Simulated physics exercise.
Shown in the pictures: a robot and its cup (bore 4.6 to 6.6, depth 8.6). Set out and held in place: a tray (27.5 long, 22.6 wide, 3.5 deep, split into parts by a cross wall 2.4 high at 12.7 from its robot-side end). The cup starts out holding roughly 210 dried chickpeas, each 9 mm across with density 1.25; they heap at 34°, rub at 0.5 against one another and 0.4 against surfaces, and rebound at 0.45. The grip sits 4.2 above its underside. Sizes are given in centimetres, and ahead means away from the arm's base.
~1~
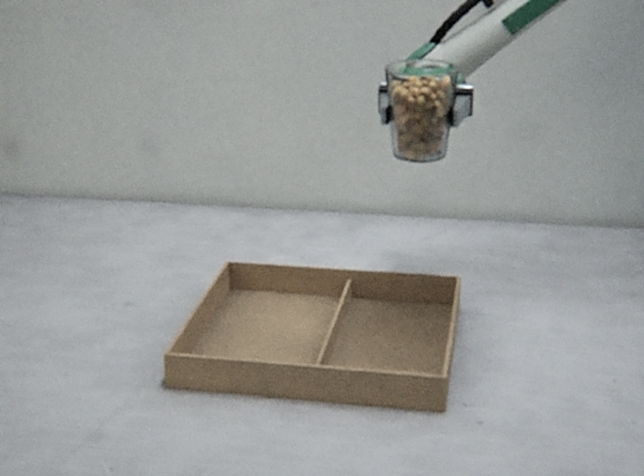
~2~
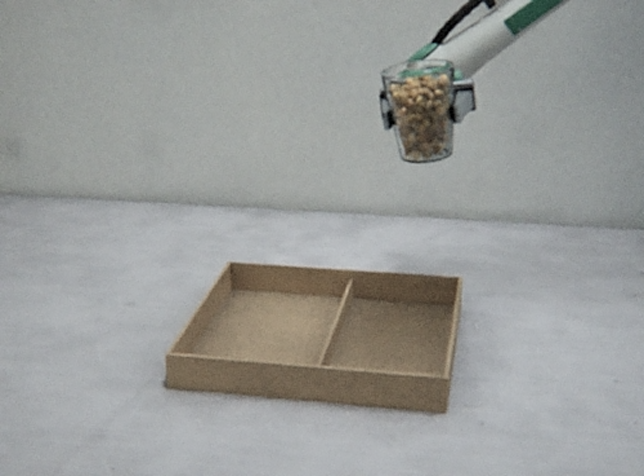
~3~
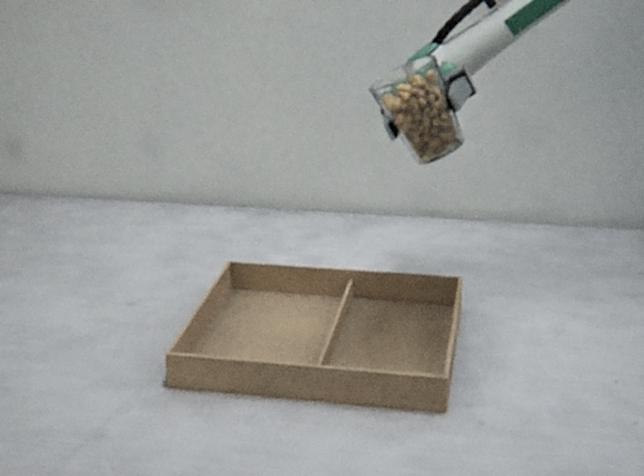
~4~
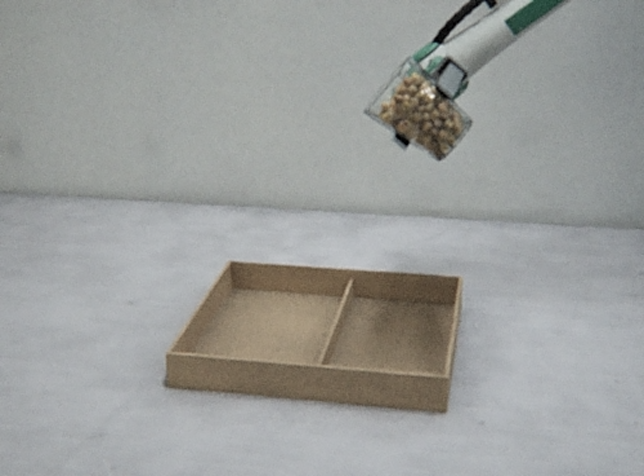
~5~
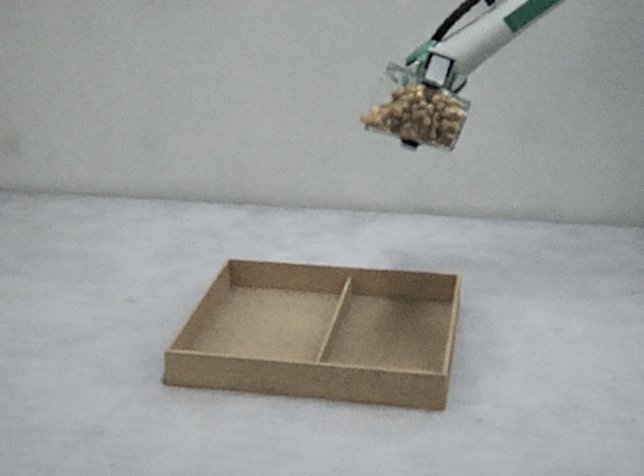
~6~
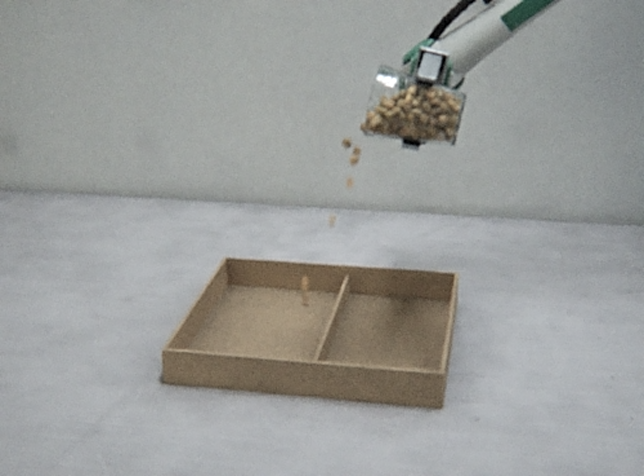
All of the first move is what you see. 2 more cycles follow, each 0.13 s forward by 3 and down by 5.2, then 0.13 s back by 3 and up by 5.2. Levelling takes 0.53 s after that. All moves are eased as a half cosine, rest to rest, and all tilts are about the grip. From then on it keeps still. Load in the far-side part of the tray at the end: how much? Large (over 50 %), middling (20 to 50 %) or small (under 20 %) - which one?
Middling.
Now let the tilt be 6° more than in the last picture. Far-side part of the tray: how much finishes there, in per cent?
40 %.
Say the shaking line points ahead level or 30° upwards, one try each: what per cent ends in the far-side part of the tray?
Result: Approx. 70 % and 85 %, one try each.
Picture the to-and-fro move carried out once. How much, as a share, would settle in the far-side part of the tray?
In that case it would be near 15 percent.
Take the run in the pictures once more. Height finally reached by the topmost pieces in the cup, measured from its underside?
Around 7.0 centimetres above the underside.
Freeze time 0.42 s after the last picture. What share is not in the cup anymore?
Roughly 20 percent is out.
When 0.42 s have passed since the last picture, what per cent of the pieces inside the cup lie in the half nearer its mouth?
Mouth half: Close to 50 per cent.
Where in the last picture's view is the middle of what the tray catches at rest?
Roughly at (271, 331) in the last picture.
Then, 0.42 s on, tilted 79° forward, highest piece 23 above the table; 174 in the cup, 28 in the far-side part, 6 in the robot-side part, 6 in flight or on a rim.
Then, 0.84 s on, tilted 27° forward, highest piece 29 above the table; 140 in the cup, 55 in the far-side part, 17 in the robot-side part, 1 on the table or floor, 1 in flight or on a rim.
Then, 1.25 s on, level, highest piece 29 above the table; 140 in the cup, 56 in the far-side part, 17 in the robot-side part, 1 on the table or floor.
Then, 2.30 s on, level, highest piece 29 above the table; 140 in the cup, 56 in the far-side part, 17 in the robot-side part, 1 on the table or floor.
In the end, 140 in the cup, 56 in the far-side part, 17 in the robot-side part, 1 on the table or floor. That is 26 % in the far-side part of the tray.
